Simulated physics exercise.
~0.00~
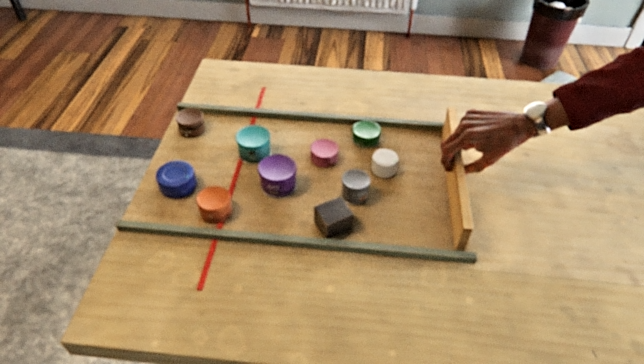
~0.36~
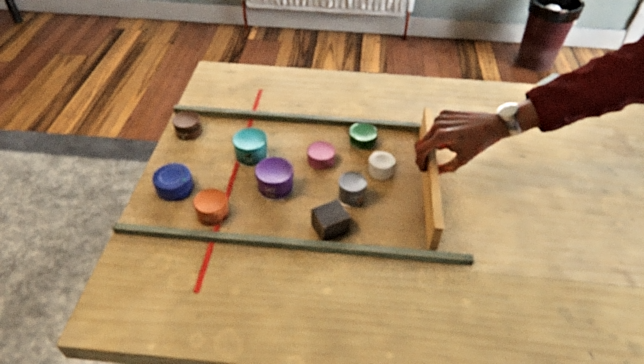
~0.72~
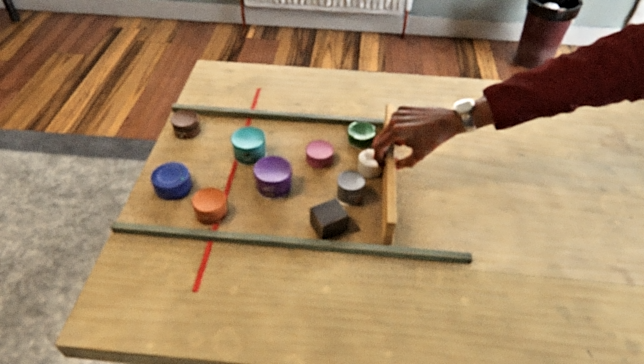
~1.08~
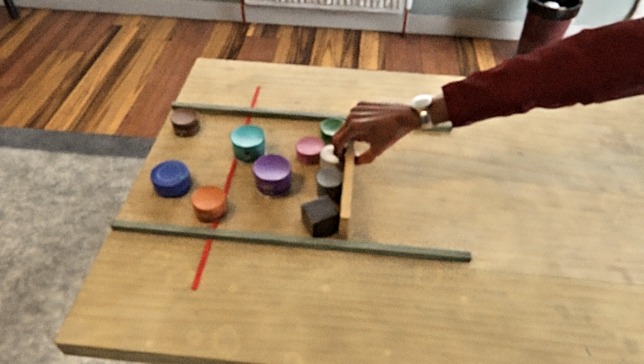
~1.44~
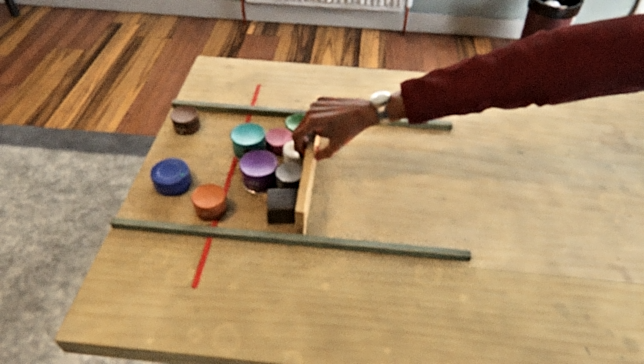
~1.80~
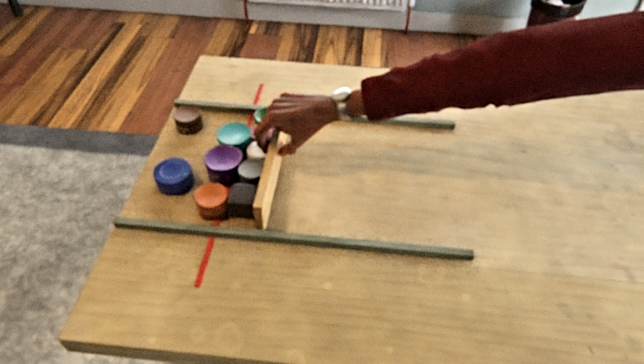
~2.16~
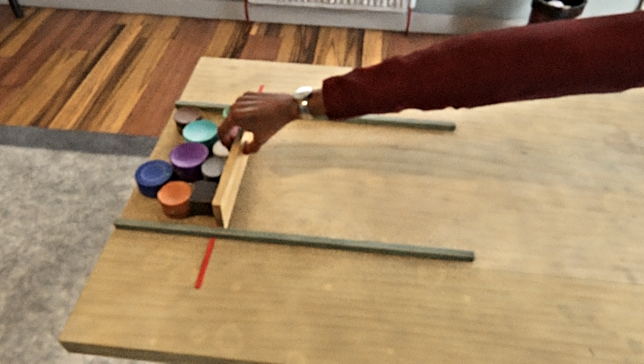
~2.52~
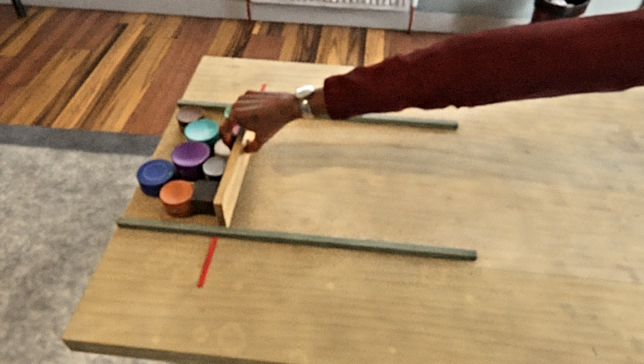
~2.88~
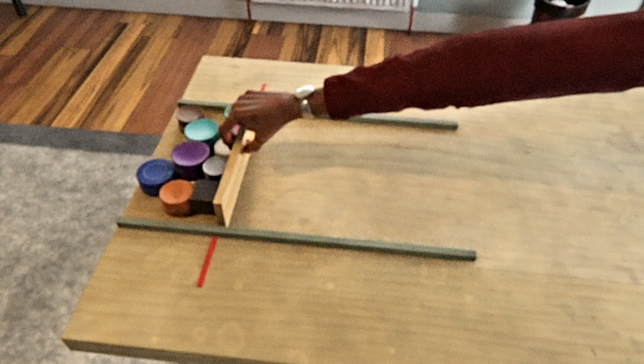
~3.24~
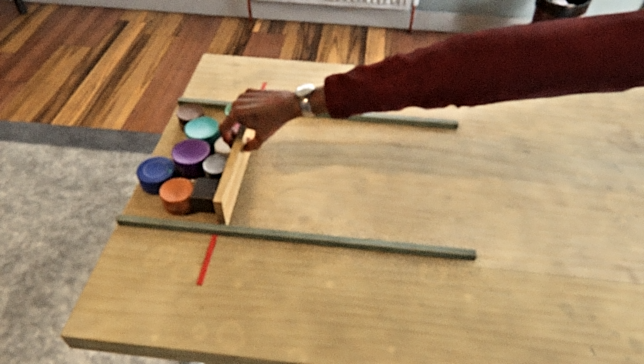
A hand slid an upright wooden board leftward between two green strips on a table, gathering scattered colorful tubs and a black block into a tight cluster, then held it still near the red tape, with everything remaining on the table.
